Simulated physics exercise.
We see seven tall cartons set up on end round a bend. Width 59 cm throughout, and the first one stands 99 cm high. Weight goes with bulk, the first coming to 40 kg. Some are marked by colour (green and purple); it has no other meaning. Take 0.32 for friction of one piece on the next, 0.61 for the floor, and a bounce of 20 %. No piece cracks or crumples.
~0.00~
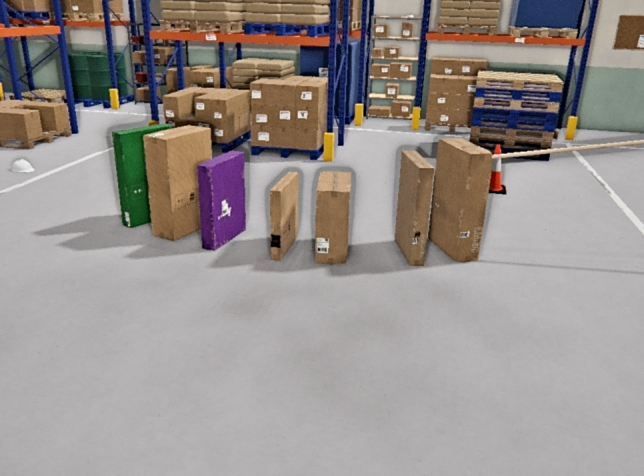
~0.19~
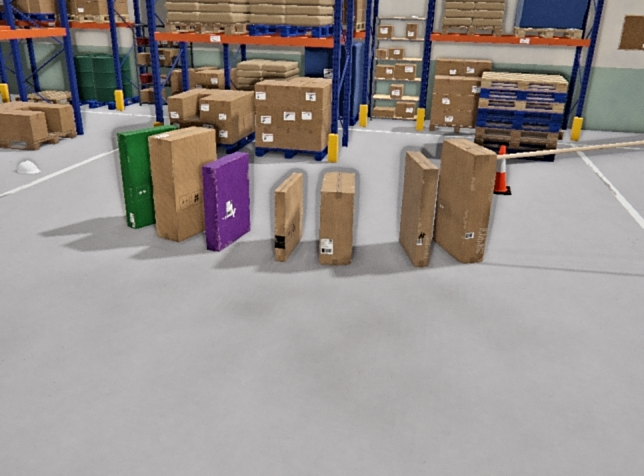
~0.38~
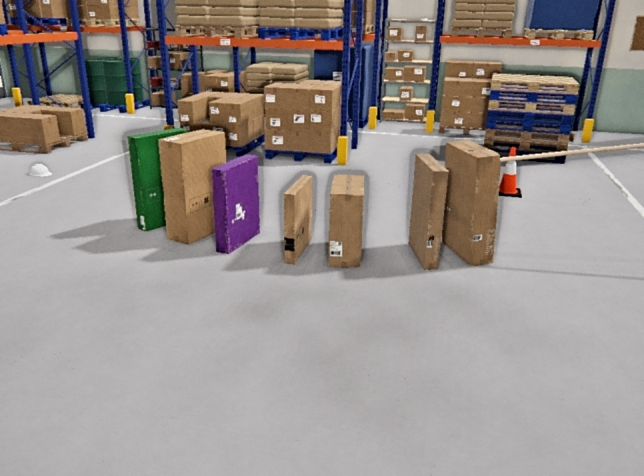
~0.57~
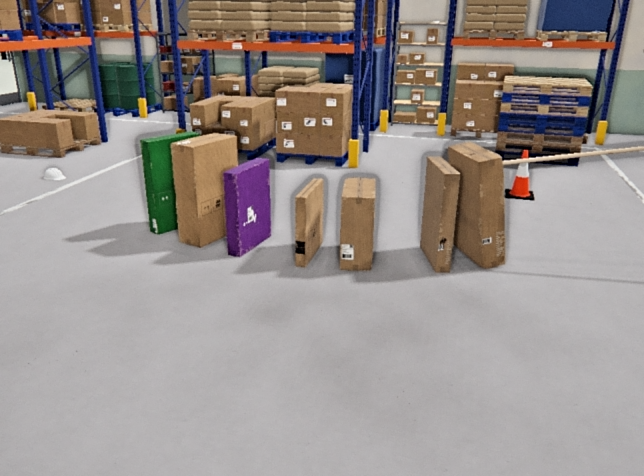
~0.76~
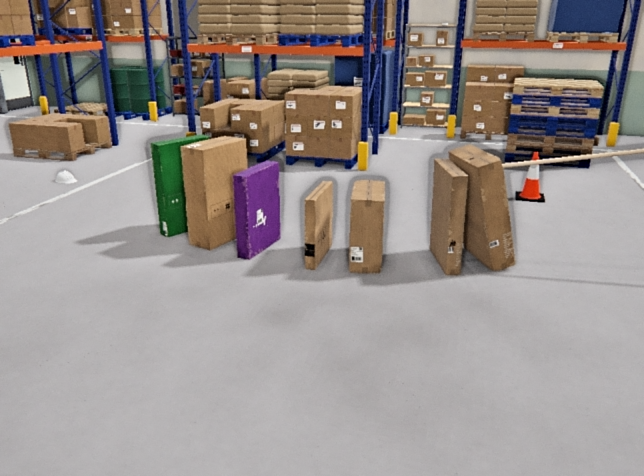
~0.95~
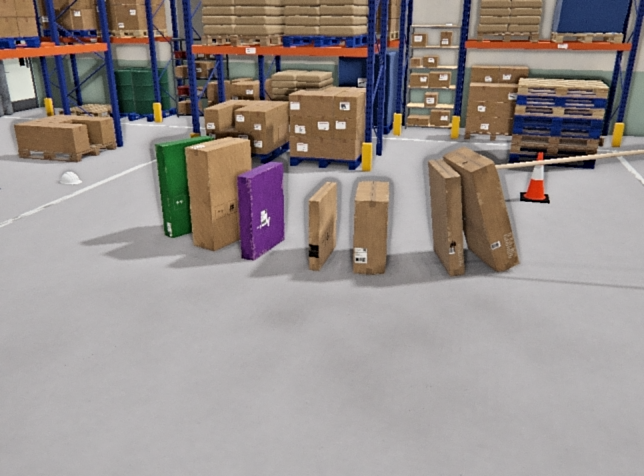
The video shows seven upright cartons, one green and one purple, standing in a curve on a warehouse floor as a pole from the right pushes the rightmost carton, which leans slightly left against its neighbour while the view pans left.
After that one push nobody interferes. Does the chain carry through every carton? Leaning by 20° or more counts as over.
Not all go over.
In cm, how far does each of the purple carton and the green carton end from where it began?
Purple 20, green 0.
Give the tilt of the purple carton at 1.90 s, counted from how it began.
About 0°.
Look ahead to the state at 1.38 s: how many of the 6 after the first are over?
At that moment 1.
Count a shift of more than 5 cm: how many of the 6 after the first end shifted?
Shifted: 4.
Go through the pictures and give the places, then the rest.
In the first picture (each place is the centre of the face we see best; the camera pans a little), pole end 10 cm from the first carton; purple carton (230, 201); green carton (121, 181); the others all in place.
The second picture shows pole end 25 mm from the first carton; purple carton (234, 202).
The third picture shows pole end pushing; purple carton (244, 204); the others all in place.
The fourth picture shows pole end pushing; purple carton (255, 207); the others all in place.
The fifth picture shows pole end pushing; purple carton (265, 210); the others all in place.
The sixth picture shows pole end stopped; purple carton (269, 211); green carton (164, 193); steepest lean 8°, the carton at (439, 217); one has shifted.
By 1.38 s, 1 of the 6 other cartons over.
By 1.90 s, 3 of the 6 other cartons over.
By 3.52 s, 3 of the 6 other cartons over; purple carton moved 16 cm.
When it is over (9.4 s), 3 of the 6 other cartons over; purple carton moved 17 cm; green carton unmoved. Three left standing. In pixels of the last frame, middles, purple carton near (245, 209), green carton near (189, 186).
